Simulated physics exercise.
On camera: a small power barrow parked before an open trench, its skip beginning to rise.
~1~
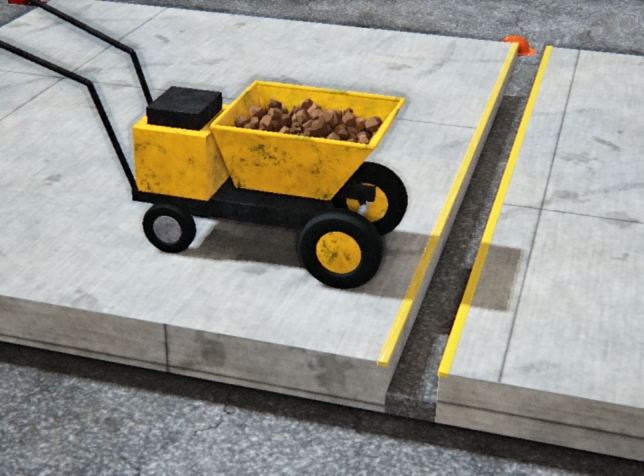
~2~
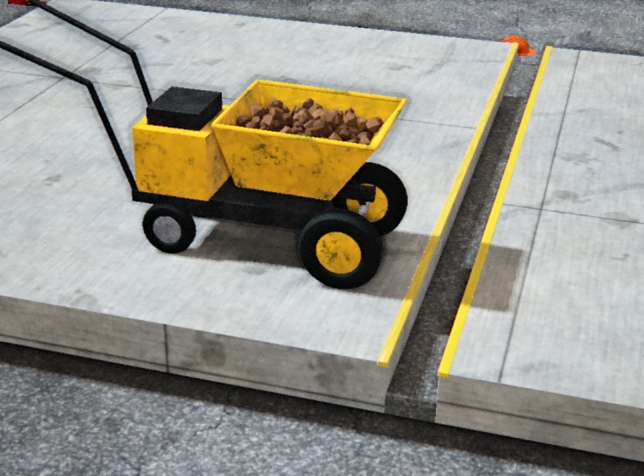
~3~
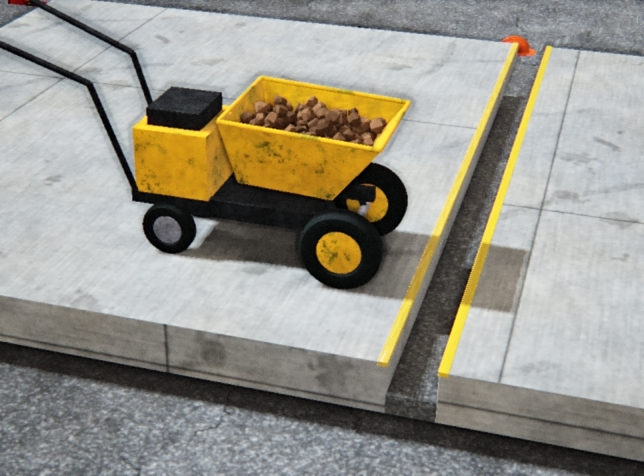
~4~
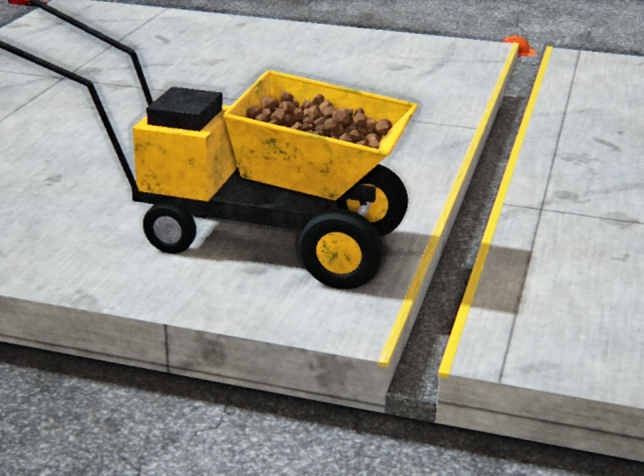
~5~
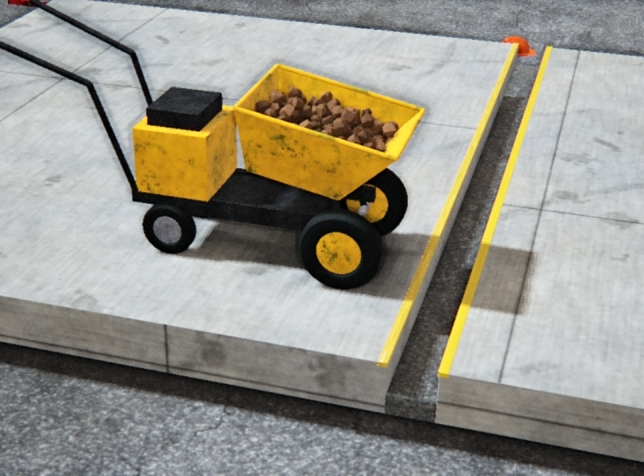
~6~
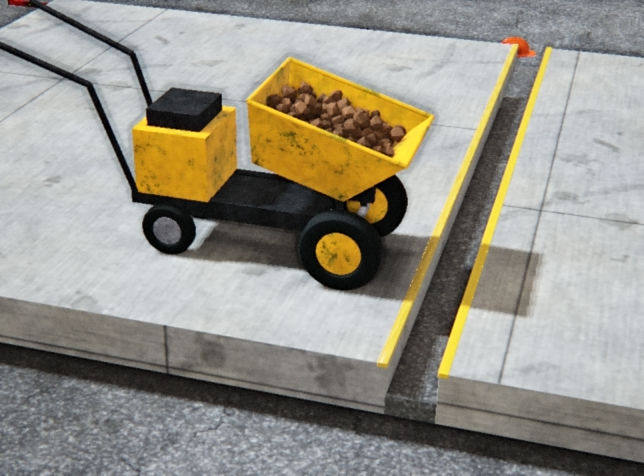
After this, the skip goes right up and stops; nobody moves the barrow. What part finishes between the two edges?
The trench ends with less than half of it.
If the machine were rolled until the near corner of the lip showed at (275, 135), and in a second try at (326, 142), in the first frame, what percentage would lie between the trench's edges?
The first gives 50 %, the second 60 %.
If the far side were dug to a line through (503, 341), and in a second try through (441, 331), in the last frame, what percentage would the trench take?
About 70 and 0 per cent.
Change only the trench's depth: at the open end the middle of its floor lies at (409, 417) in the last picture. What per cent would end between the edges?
Some 10 per cent.
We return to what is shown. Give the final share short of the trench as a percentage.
Some 0 per cent.
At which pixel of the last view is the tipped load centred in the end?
Close to (517, 282).
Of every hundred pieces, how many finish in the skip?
Close to 15 per cent.
Soon, skip tipped steeply; all in the skip.
A while on, skip tipped right over; most in the skip; a small part beyond it; a stray few falling.
Towards the end, skip tipped right over; about a quarter in the skip; a stray few in or heaped over the trench; about two thirds beyond it.
Finally, skip tipped right over; a small part in the skip; a small part in or heaped over the trench; most beyond it.
